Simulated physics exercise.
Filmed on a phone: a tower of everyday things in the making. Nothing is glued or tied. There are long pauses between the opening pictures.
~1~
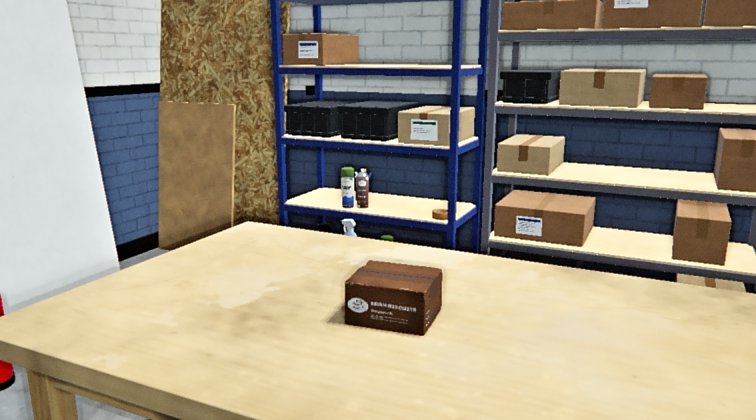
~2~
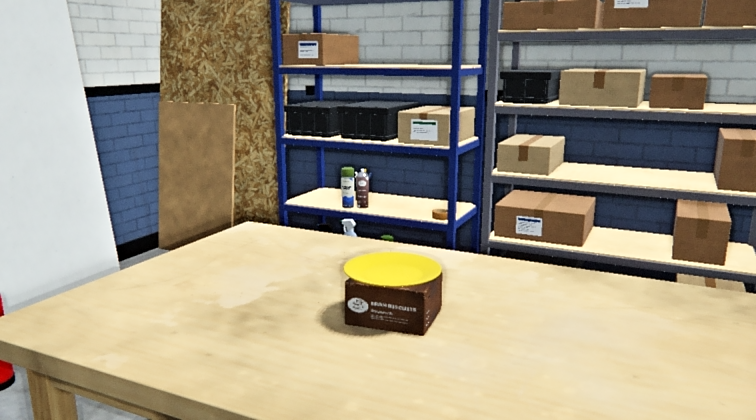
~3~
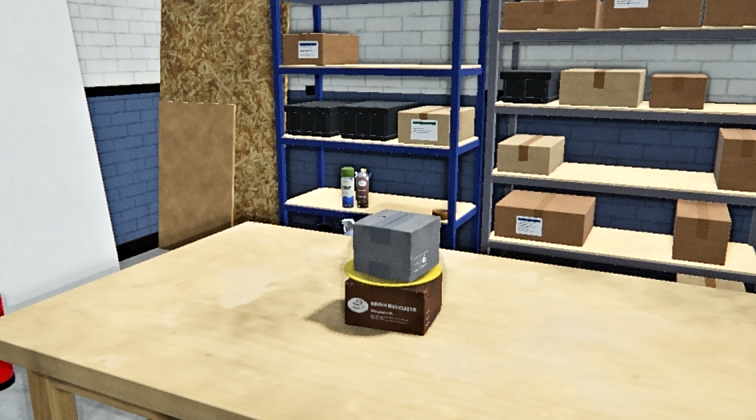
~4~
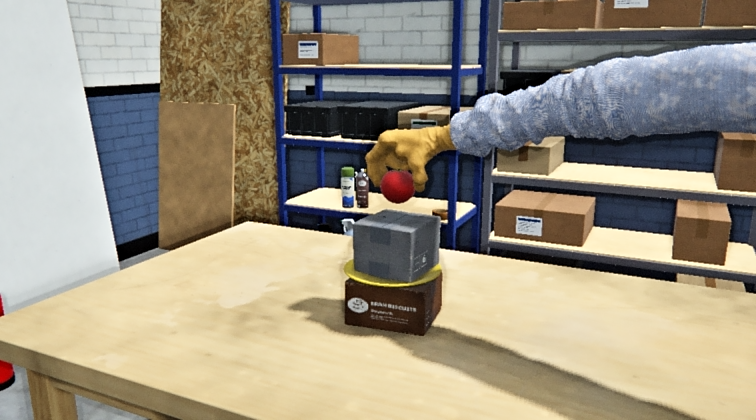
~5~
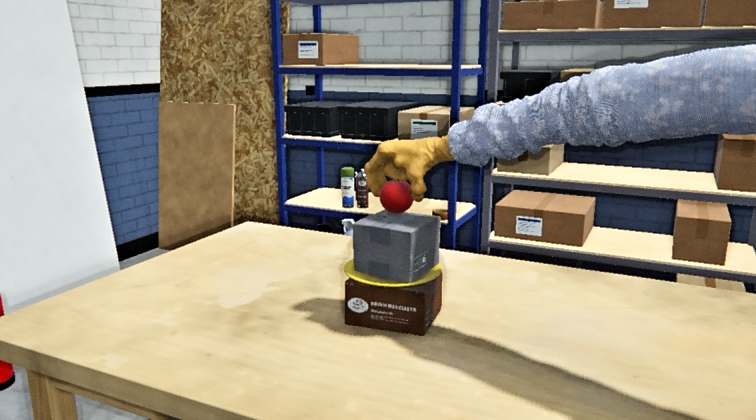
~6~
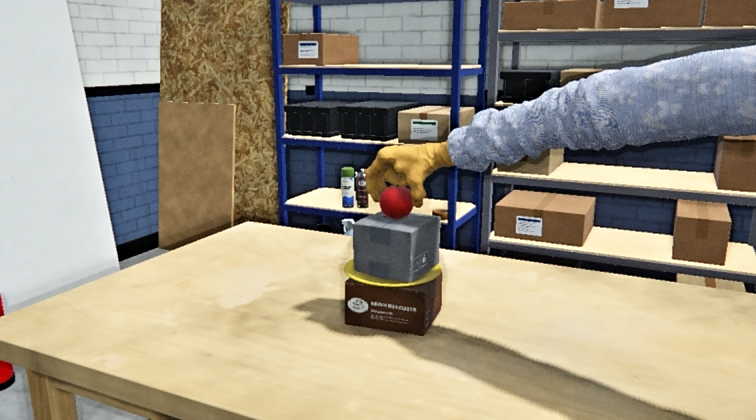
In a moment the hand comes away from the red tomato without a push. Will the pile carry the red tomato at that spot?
As it turns out, it holds.
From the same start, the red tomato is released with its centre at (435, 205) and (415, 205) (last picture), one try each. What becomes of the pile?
First, it loses its balance; second, it stays up.
Then, 0.70 s after the last picture, nothing has stirred.
Then, 1.50 s after the last picture, red tomato resting near (397, 202).
At rest, all 4 in place. Seen from the same camera at the end, red tomato near (397, 202). The pile keeps its balance.
